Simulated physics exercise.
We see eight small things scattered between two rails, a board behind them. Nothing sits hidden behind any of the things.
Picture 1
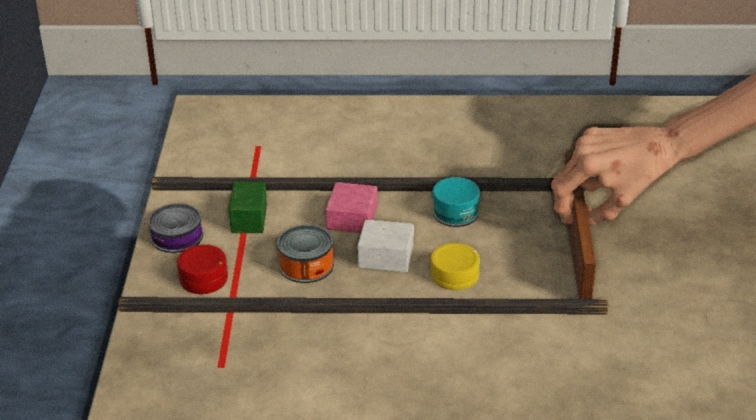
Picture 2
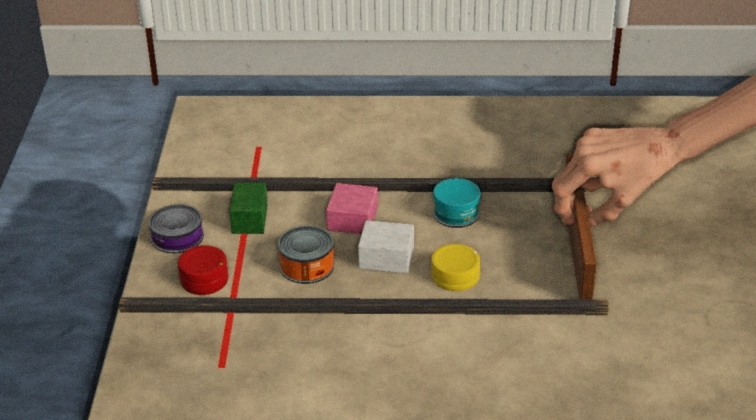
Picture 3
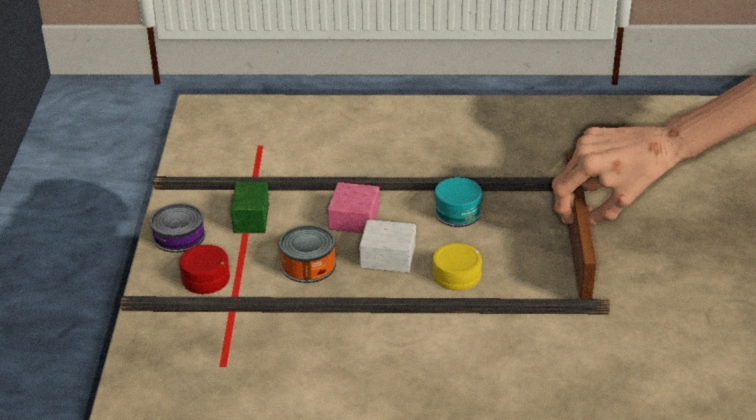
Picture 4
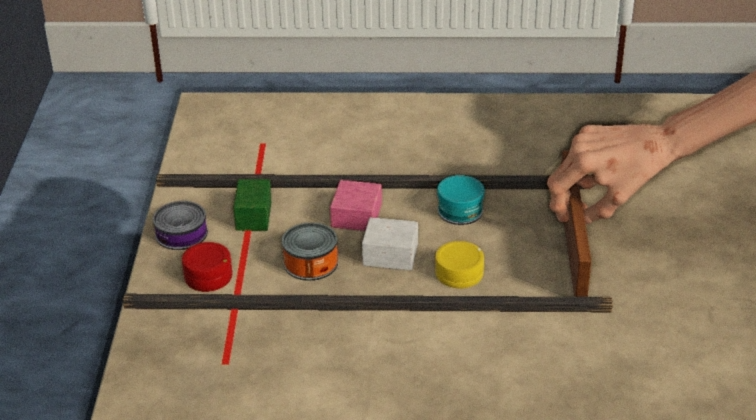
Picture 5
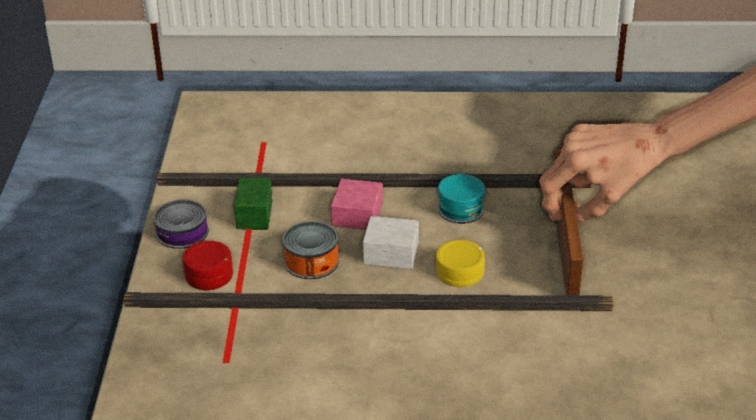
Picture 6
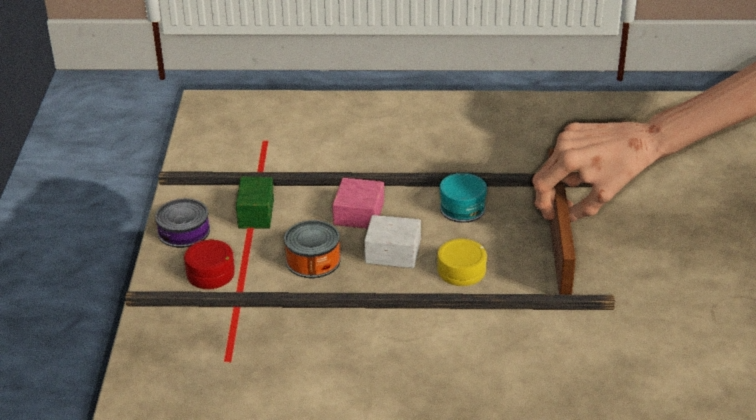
In the video, a hand holds a wooden board upright between two dark rails, then slides it slightly left toward eight scattered pots, lids and blocks, which stay in place around a red tape line on the tan surface.
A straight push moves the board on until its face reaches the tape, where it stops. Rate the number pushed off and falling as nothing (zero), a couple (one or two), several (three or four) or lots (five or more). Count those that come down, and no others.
It is a couple.
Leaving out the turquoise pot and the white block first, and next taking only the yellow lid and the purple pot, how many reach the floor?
First 0, then 0.
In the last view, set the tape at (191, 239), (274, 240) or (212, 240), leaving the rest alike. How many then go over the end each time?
Counts per try: 5; 0; 3.
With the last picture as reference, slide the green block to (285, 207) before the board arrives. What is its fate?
It stays put.
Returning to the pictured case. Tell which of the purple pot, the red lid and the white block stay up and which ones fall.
Once everything settles, the purple pot has fallen, the red lid remains in place and the white block remains in place.
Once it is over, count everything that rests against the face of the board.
Total: 3.
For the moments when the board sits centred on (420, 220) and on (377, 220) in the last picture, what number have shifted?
In order, the tallies are 4 and 5.
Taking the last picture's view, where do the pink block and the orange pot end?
In the last picture the pink block sits around (190, 202) and the orange pot around (179, 247).
Soon after, none off yet; purple pot at rest near (183, 223); red lid at rest near (210, 264); green block at rest near (255, 203).
After that, none off yet; purple pot at rest near (183, 223); red lid at rest near (210, 264); green block displaced a little near (240, 203).
In the end, the number that fall off is one or two; gone, purple pot.
